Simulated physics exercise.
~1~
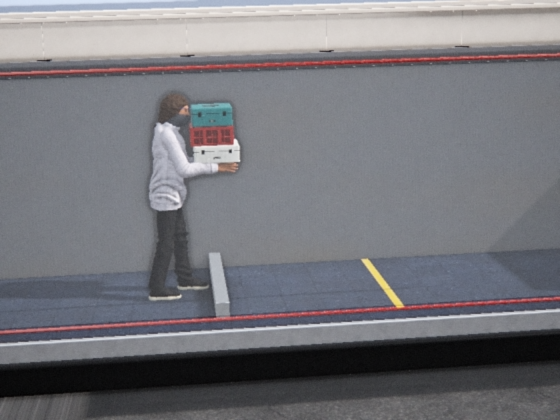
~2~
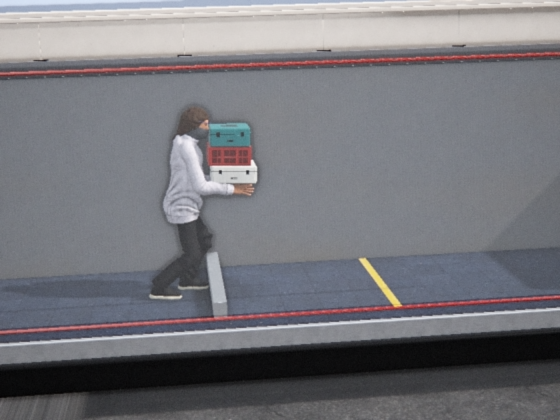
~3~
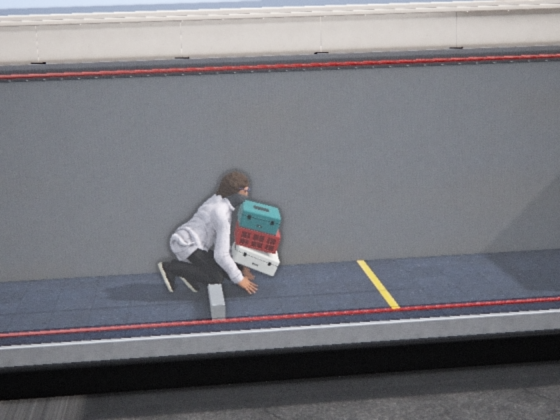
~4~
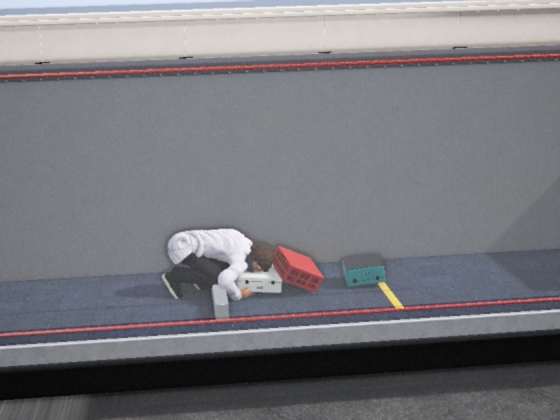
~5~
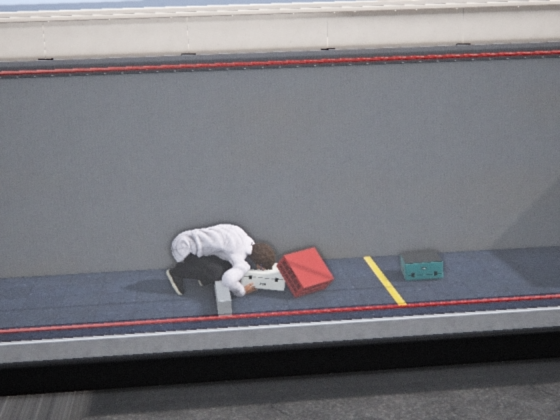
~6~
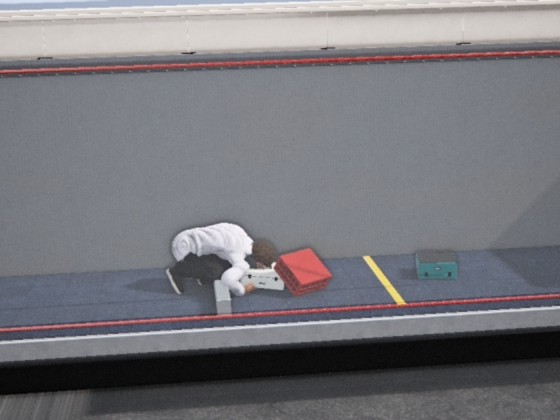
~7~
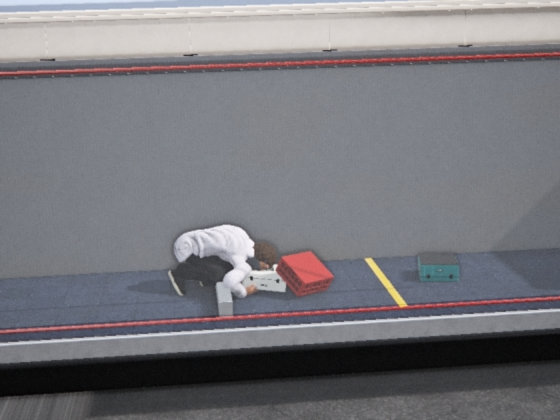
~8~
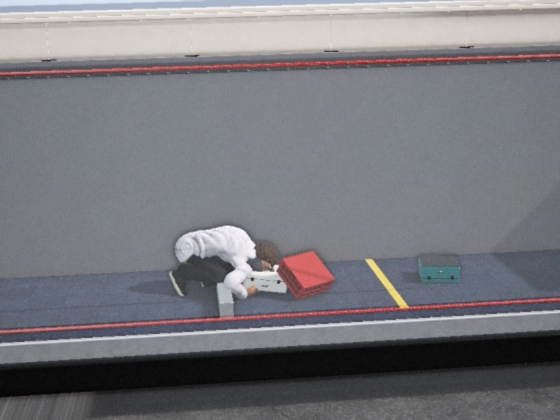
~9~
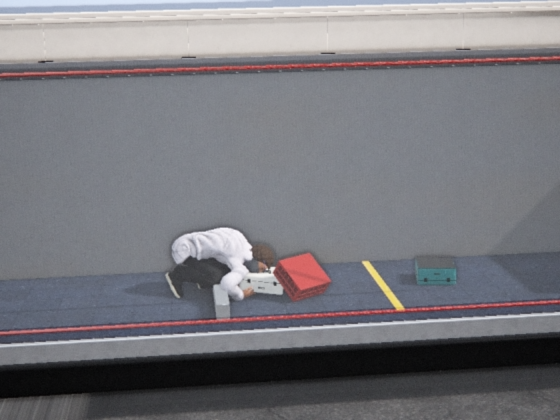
A person carrying three stacked boxes pitches forward over a low block, spilling them, the teal one tumbling past a yellow line.
